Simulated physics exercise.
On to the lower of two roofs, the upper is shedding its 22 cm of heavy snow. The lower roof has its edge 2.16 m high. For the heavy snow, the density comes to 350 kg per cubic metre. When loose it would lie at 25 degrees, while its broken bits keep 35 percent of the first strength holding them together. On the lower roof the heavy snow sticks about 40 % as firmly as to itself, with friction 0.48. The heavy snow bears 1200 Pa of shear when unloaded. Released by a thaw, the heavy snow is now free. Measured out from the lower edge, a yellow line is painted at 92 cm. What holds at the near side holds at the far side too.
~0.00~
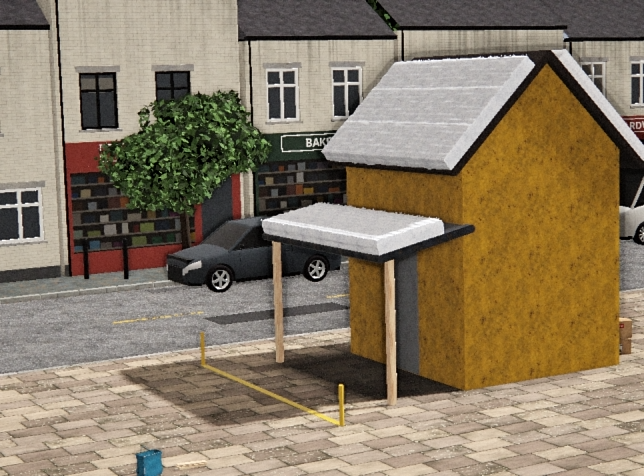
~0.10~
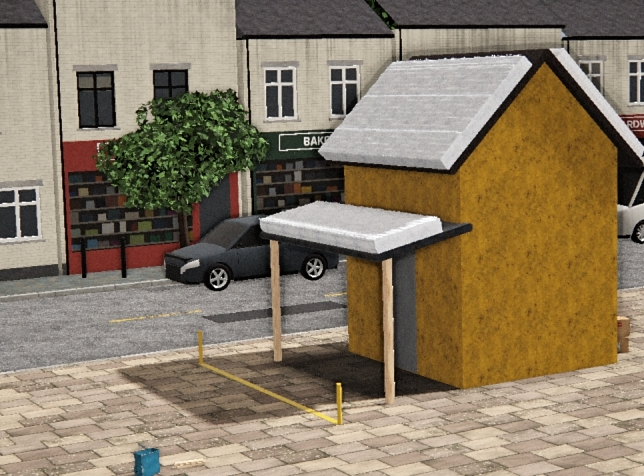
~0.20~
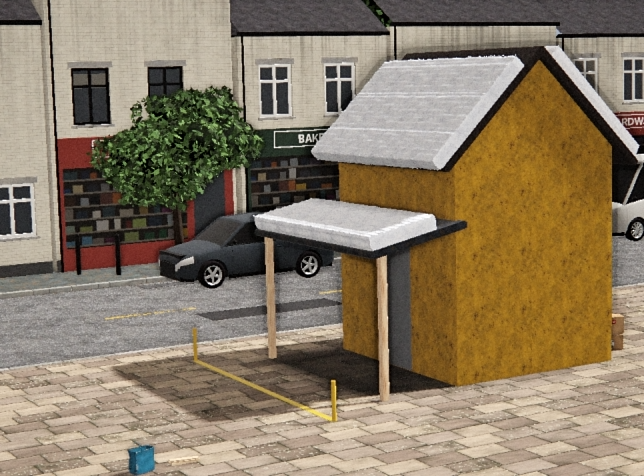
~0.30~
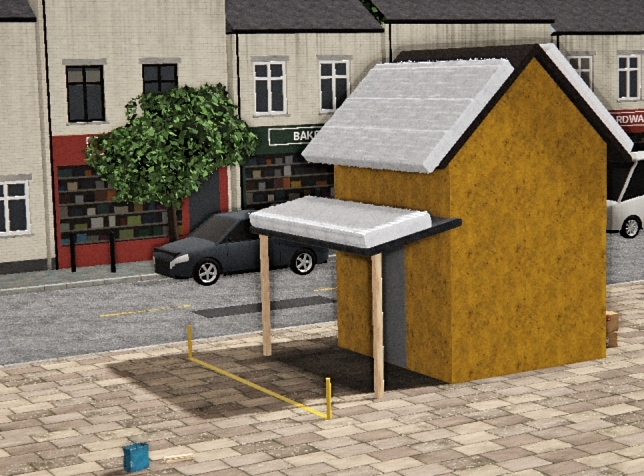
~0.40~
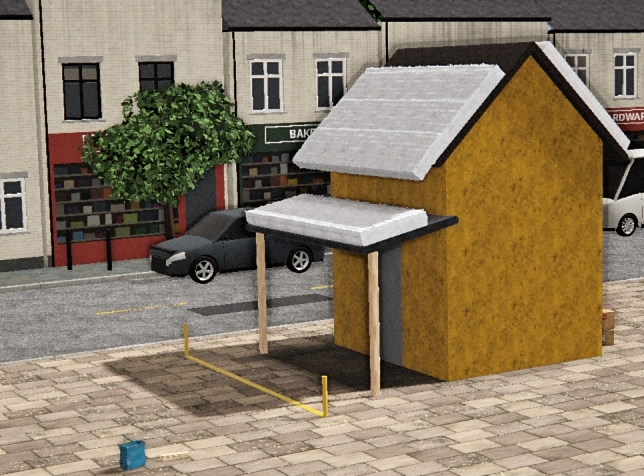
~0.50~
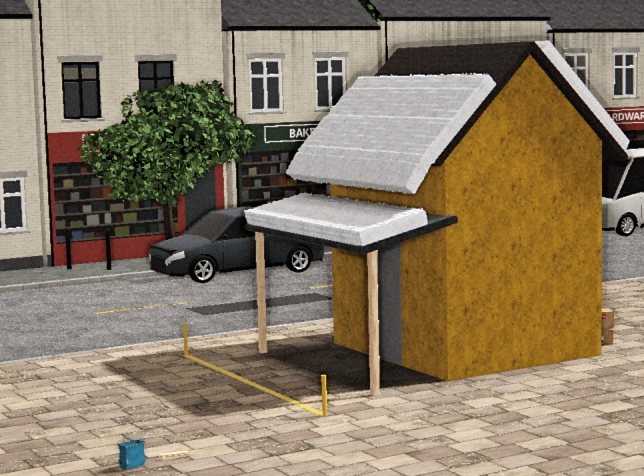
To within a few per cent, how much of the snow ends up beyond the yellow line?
About 16 %.
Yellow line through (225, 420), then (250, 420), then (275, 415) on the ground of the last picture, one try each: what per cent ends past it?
One by one: 0 in a hundred, 1 in a hundred, 5 in a hundred.
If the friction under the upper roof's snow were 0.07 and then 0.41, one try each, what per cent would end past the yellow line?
I'd say 25 %, followed by 5 %.
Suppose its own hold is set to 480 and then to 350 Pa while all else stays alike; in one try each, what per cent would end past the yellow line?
Try one gives 45 per cent, try two gives 50 per cent.
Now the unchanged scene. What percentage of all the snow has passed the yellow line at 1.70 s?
Some 8 per cent.
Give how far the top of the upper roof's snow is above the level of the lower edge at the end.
Roughly 0.6 m.
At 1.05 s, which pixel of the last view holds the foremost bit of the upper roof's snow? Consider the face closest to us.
Position: Approx. (346, 227).
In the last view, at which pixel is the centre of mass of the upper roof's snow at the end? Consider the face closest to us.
(352, 318), roughly.
After 1.05 s, none is below the lower edge and 0 % is past the line.
After 1.70 s, 29 % is below the lower edge and 8 % is past the line.
After 2.35 s, 38 % is below the lower edge and 15 % is past the line.
After 3.00 s, 43 % is below the lower edge and 16 % is past the line.
After 3.60 s, 43 % is below the lower edge and 16 % is past the line.
